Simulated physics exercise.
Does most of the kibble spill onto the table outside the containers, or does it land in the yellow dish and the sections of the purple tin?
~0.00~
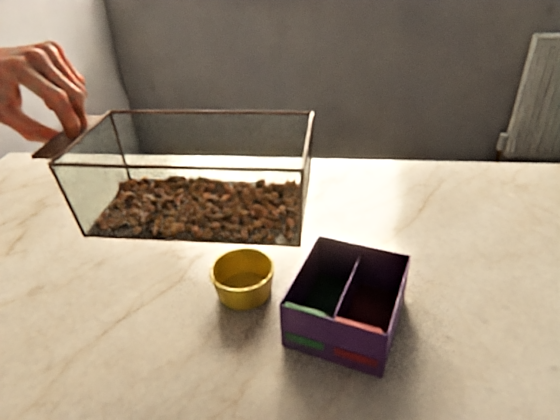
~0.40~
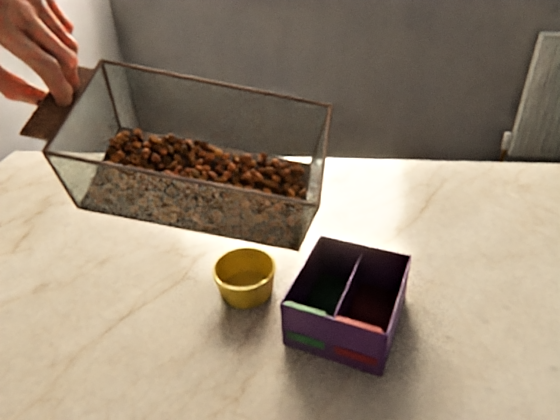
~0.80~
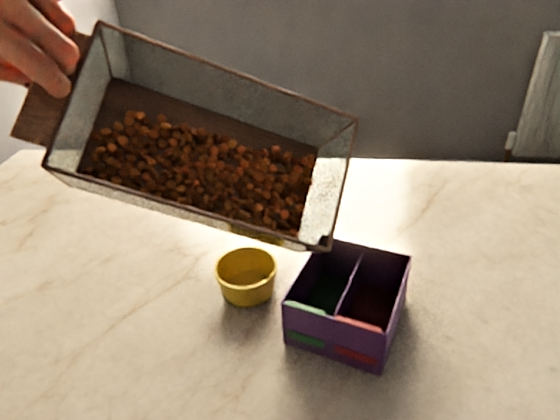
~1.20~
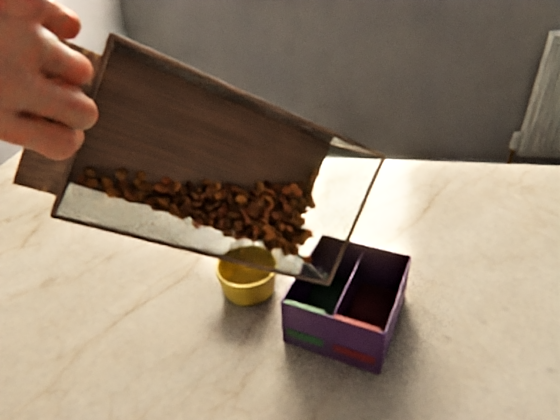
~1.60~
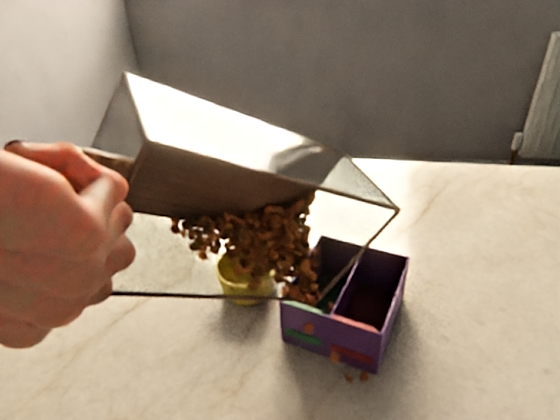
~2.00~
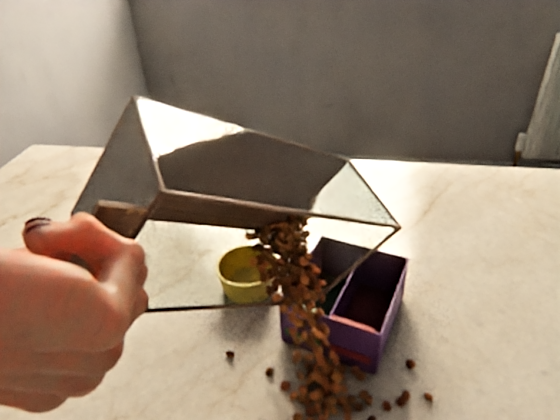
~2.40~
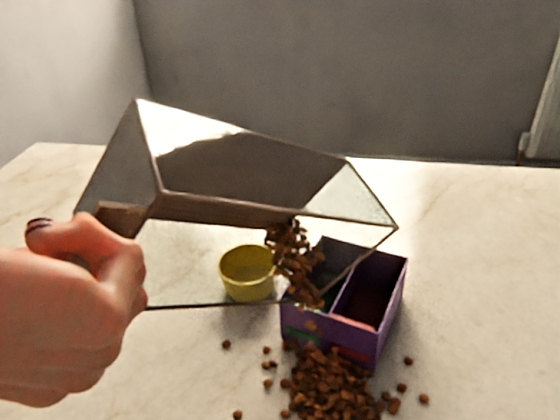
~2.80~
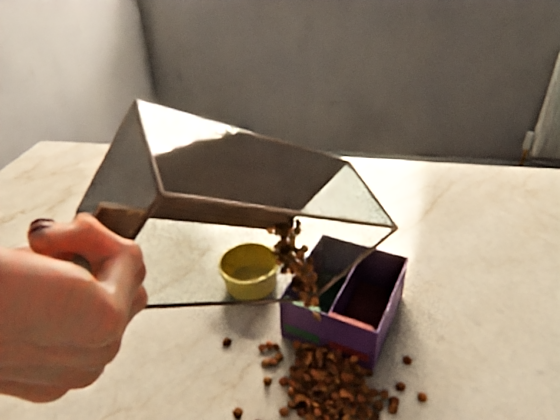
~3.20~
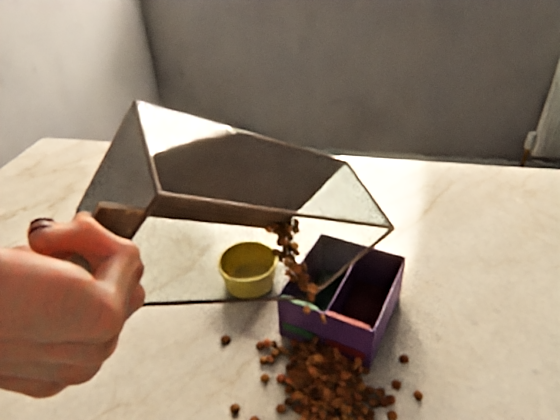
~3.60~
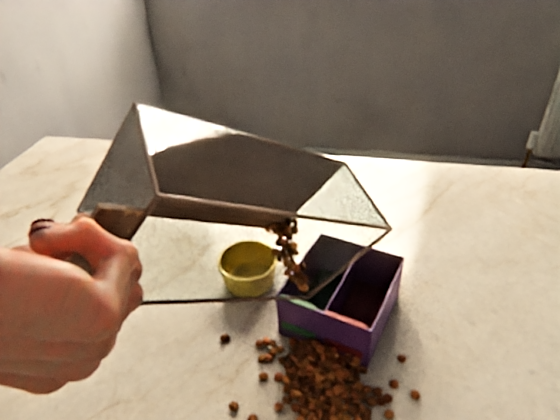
Most of the kibble spills onto the table, forming a pile in front of the purple tin. The yellow dish and the tin's green and red sections catch practically none of it.
